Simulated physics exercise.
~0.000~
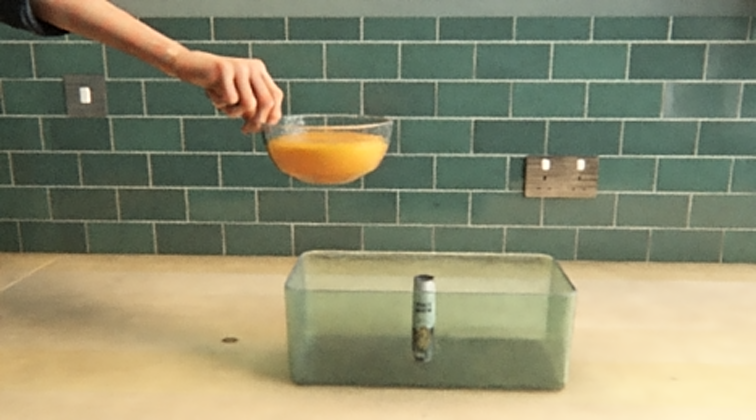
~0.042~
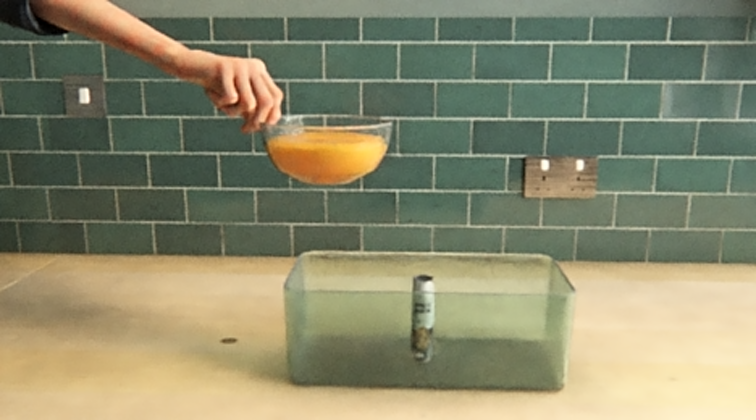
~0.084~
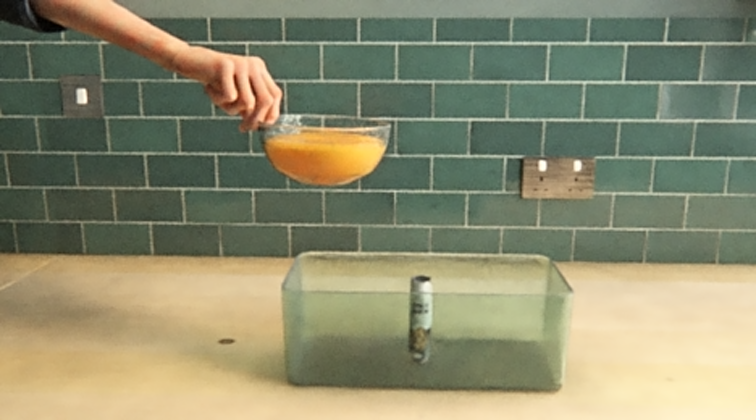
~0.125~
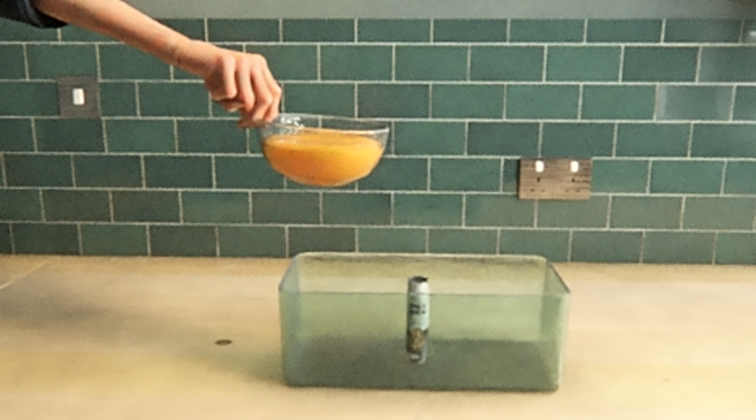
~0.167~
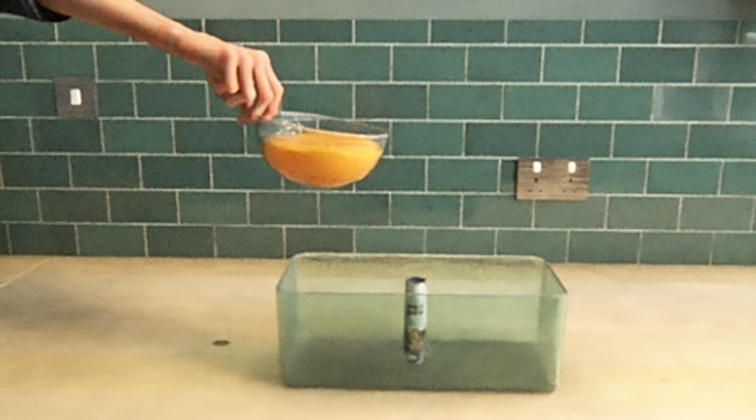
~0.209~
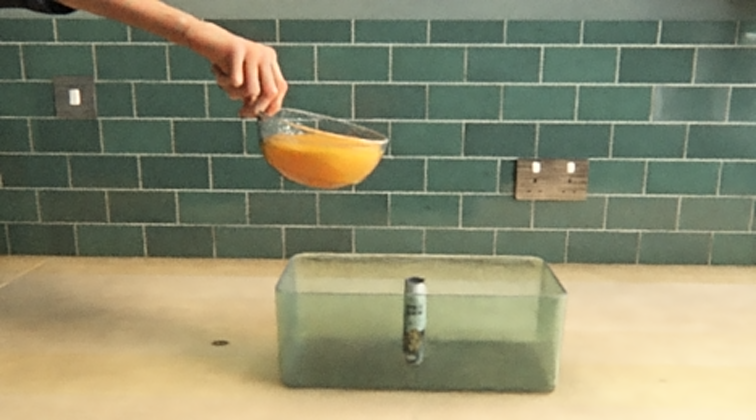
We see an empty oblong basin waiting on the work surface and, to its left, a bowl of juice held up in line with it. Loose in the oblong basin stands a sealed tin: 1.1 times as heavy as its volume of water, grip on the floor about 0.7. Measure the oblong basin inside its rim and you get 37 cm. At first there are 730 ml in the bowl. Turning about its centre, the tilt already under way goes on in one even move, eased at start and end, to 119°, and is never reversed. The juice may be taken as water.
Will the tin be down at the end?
It stays on its base.
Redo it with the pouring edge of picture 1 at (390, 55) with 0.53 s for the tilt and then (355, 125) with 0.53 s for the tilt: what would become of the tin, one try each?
Try 1: Still standing; try 2: Tipped over.
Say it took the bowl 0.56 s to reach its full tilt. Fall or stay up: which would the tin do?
The tin falls.
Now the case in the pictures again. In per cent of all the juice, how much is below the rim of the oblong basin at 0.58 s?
18 %, more or less.
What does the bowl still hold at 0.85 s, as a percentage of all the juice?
Around 0 percent of it.
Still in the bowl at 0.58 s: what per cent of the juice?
Some 32 % of it is still there.
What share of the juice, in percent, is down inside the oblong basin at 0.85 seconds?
Roughly 96 %.
After 0.58 s the tilt is 80° and 32 per cent is still to pour; the tin stands where it began.
After 0.85 s the tilt is 116° and 0 per cent is still to pour; the tin stands where it began.
After 1.14 s the tilt is 119° and 0 per cent is still to pour; the tin stands where it began.
After 1.45 s the tilt is 119° and 0 per cent is still to pour; the tin stands where it began.
In the end the tin stands where it began.
